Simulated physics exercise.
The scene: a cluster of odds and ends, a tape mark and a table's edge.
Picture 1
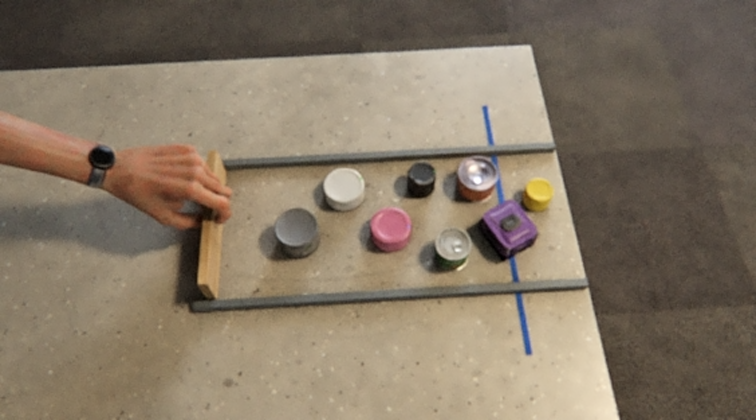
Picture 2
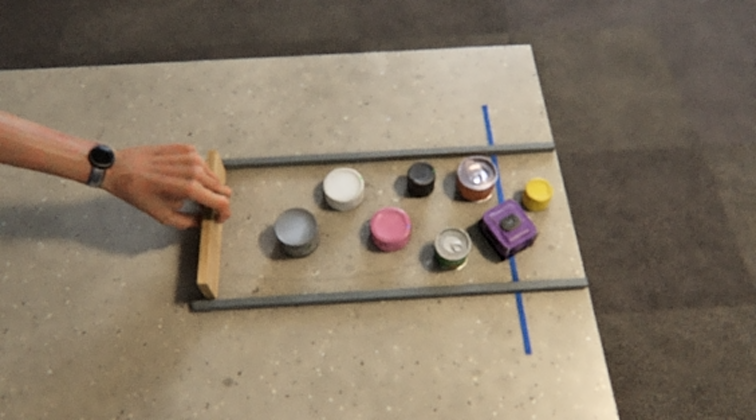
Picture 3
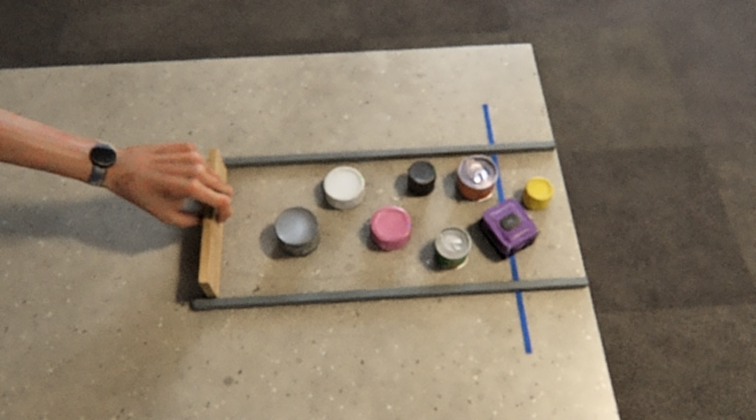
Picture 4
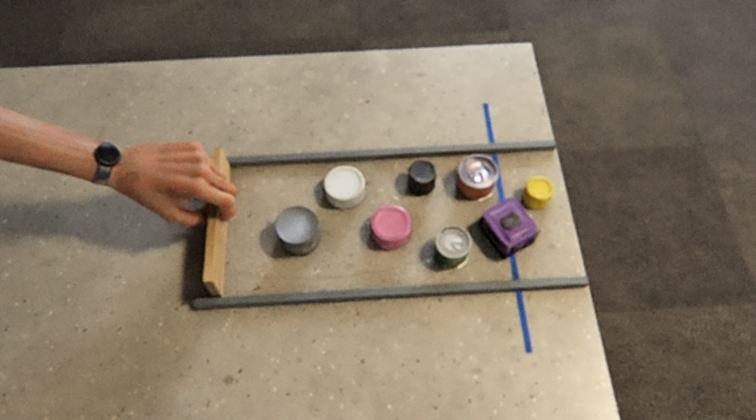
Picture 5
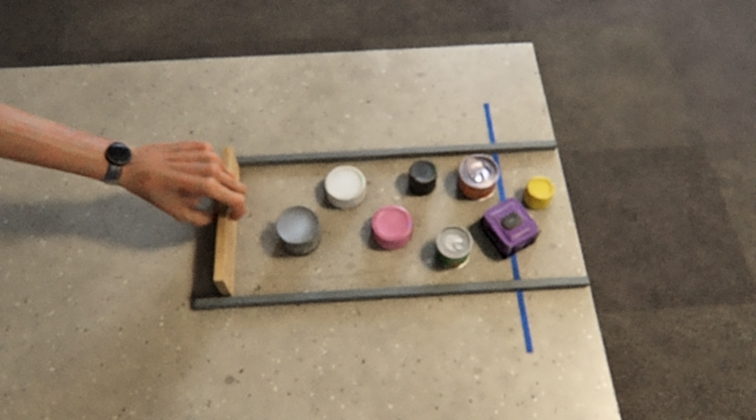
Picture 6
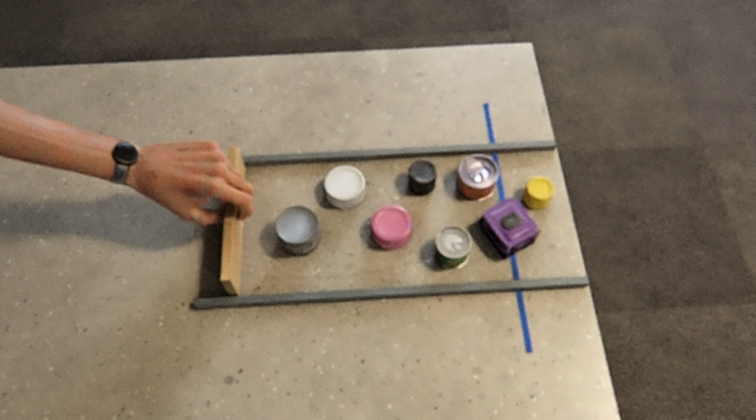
Hand sliding a wooden board slightly right between two grey rails, while lids, tubs and a purple case ahead stay still.
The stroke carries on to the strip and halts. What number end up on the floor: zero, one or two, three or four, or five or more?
Here the number that fall off is one or two.
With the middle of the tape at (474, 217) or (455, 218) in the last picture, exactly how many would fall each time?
The counts: 0 and 0.
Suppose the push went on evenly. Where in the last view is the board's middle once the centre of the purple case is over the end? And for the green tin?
At (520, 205) for the purple case; at (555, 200) for the green tin.
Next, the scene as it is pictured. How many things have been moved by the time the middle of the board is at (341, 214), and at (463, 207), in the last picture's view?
By then 3, and 8.
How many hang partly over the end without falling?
That would be 2.
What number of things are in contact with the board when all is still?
In contact: 3.
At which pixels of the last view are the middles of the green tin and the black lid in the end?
The green tin at (532, 250), the black lid at (539, 156).
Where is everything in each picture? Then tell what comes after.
Yellow lid (538, 195); purple case (508, 230); orange pot (477, 180); board (213, 223); tape (505, 217), in the first frame.
Purple case (508, 229); white lid (344, 189), in the second frame.
Orange pot (477, 179); grey tub (298, 232), in the third frame.
Yellow lid (538, 193); pink lid (391, 228), in the fourth frame.
Purple case (509, 228); black lid (423, 178), in the fifth frame.
Yellow lid (538, 193); purple case (509, 228); orange pot (477, 178); board (234, 220); tape (506, 215), in the sixth frame.
Soon after, none off yet; yellow lid at rest near (538, 193); purple case at rest near (509, 228); orange pot at rest near (477, 178).
Then, none off yet; yellow lid at rest near (538, 193); purple case at rest near (509, 228); orange pot at rest near (479, 178).
Further on, none off yet; yellow lid moved about its own width near (557, 197); purple case moved about its own width near (553, 230); orange pot moved about its own width near (537, 170).
At rest, the number that fall off is one or two; fallen, orange pot and yellow lid.
